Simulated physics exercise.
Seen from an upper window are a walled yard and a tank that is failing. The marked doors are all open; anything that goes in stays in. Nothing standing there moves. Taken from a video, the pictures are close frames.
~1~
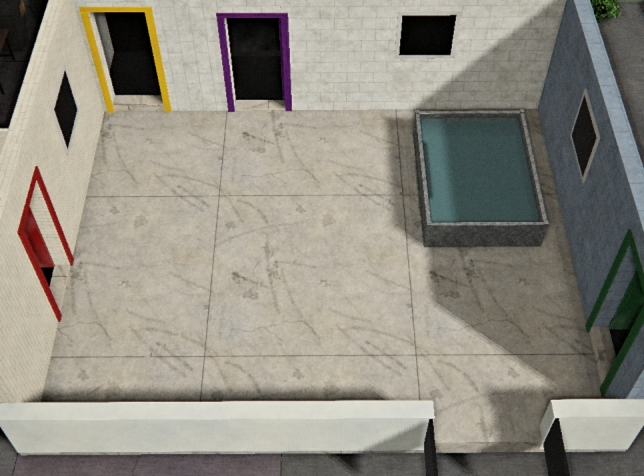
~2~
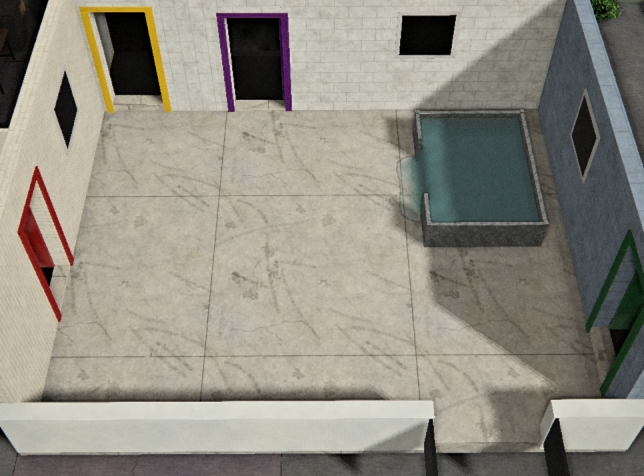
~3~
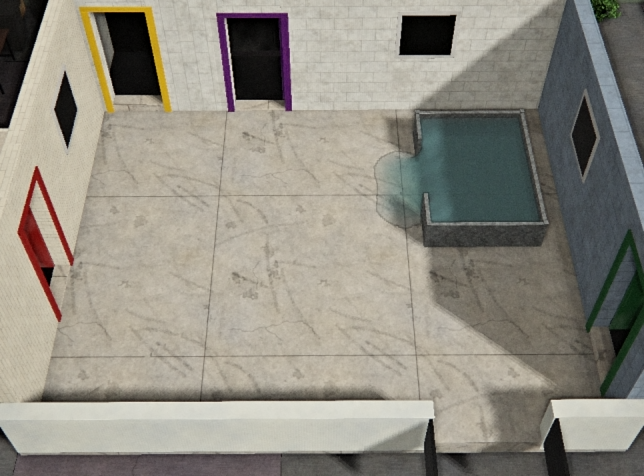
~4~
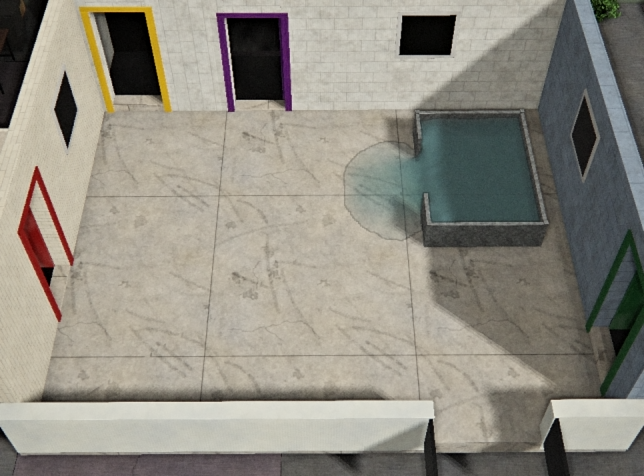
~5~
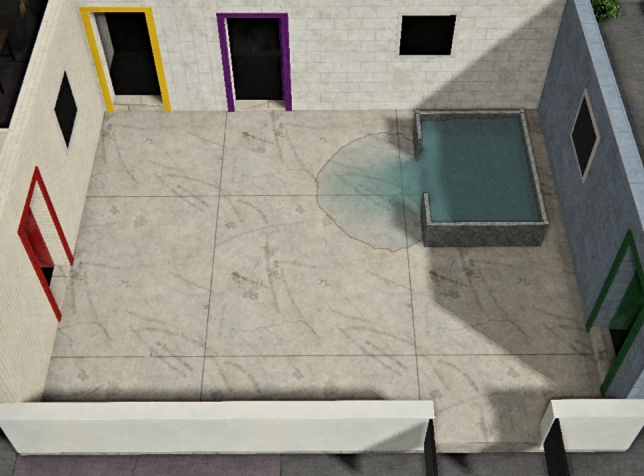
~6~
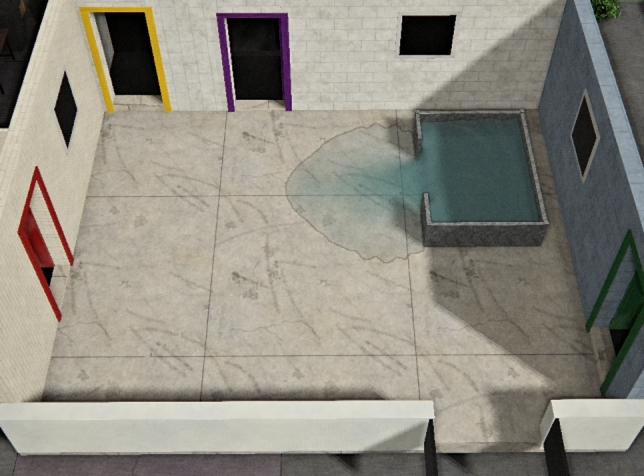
A tank in a walled yard leaks water leftward across the pale stone floor.
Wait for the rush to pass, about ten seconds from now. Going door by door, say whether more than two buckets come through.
In order: The red door exceeds two buckets. The green door does not exceed two buckets. The purple door exceeds two buckets. The yellow door does not exceed two buckets.
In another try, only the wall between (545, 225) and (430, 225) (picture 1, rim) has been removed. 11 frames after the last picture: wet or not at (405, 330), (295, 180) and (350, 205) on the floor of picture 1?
Point by point: Swamped, untouched and untouched.
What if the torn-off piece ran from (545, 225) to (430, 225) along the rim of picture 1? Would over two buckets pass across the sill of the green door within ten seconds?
With the breach moved, the green one stays within limits.
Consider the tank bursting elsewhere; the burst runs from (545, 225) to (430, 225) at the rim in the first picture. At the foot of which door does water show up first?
Answer: The green-painted one.
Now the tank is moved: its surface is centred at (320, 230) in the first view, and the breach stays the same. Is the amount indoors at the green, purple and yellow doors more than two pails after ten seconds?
Lab note - green door remains within bounds; purple door remains within bounds; yellow door remains within bounds.
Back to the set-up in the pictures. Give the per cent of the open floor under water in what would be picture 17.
Roughly 40 percent.
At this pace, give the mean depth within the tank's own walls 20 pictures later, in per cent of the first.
Near 44 in a hundred.
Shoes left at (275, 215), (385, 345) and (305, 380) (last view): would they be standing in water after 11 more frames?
Result, in the order given: Wetted / not wetted / not wetted.
A moment on, water covers 20 % of the floor; the red door not reached, the green door not reached, the purple door not reached, the yellow door not reached.
Next, water covers 40 % of the floor; the red door not reached, the green door not reached, the purple door under two buckets in, the yellow door not reached.
Then, water covers 55 % of the floor; the red door under two buckets in, the green door not reached, the purple door over two buckets in, the yellow door wet at the sill, nothing in.
Later, water covers 60 % of the floor; the red door over two buckets in, the green door not reached, the purple door over two buckets in, the yellow door under two buckets in.
In the end, water covers 70 % of the floor; the red door over two buckets in, the green door not reached, the purple door over two buckets in, the yellow door under two buckets in.
